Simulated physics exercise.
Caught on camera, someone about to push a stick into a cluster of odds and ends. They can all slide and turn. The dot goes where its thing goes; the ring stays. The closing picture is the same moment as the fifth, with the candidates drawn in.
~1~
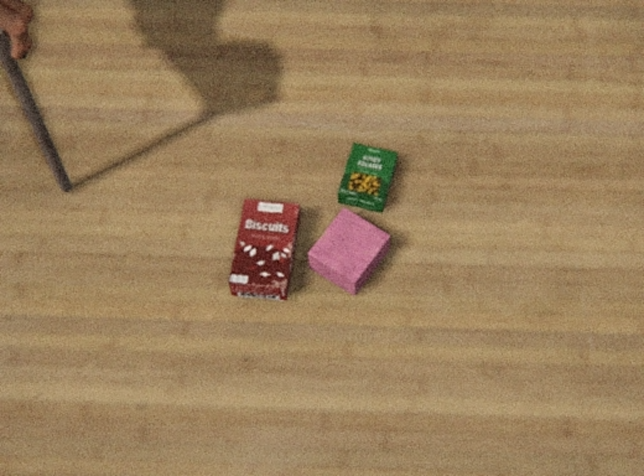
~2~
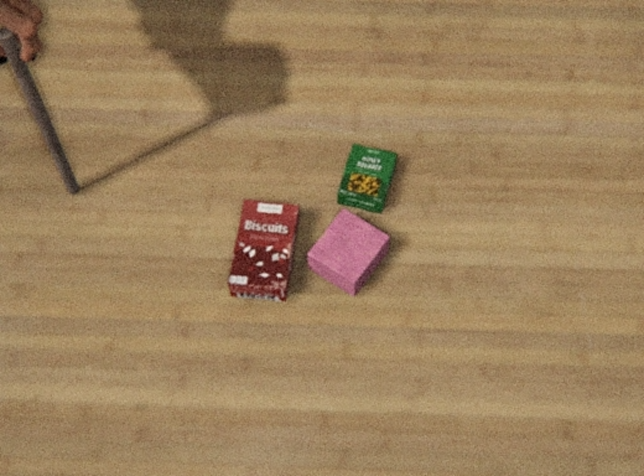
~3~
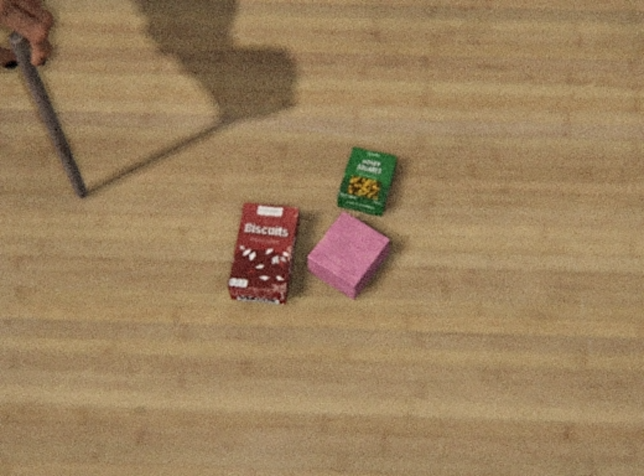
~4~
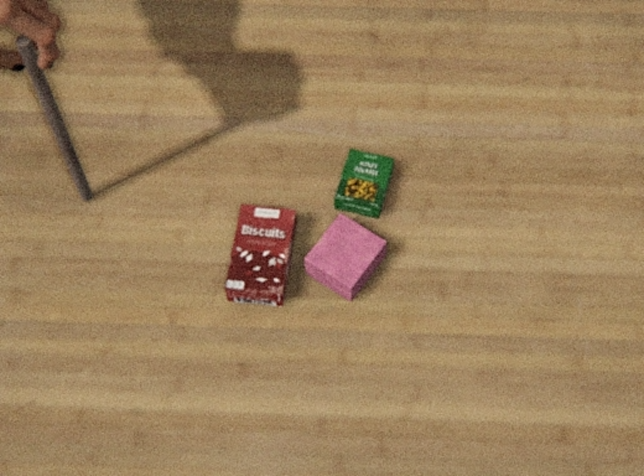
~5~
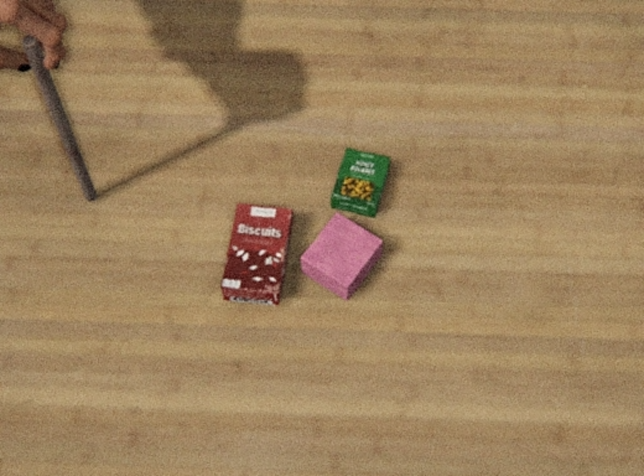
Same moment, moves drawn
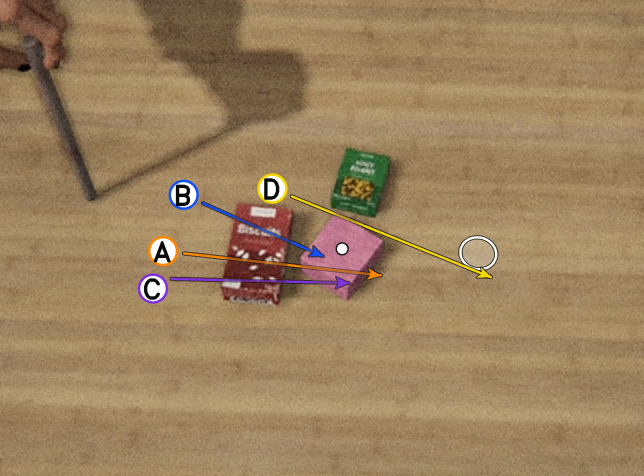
A hand edges a stick right as two packets and a pink block shift slightly left.
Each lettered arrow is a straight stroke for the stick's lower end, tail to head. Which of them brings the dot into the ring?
Only A gets it there.
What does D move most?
The green packet goes farthest.
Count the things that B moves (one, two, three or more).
In all, two.
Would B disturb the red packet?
Yes.
On the marked copy, A from (184, 253) to (381, 275); B from (203, 203) to (323, 256); C from (172, 279) to (349, 283); D from (292, 196) to (491, 277); the ring at (478, 253); the white dot at (342, 249).
Taking A. A third of the way, foot of the stick (254, 262); pink block (354, 256); red packet (288, 258).
Two thirds of the way, foot of the stick (325, 270); pink block (420, 261); red packet (360, 267).
When it is over, foot of the stick (381, 276); pink block (476, 262); red packet (417, 271); the dot on the pink block is in the ring.
As for the rest, B leaves the dotted thing at (375, 286); C leaves the dotted thing at (403, 230); D leaves the dotted thing at (342, 257).
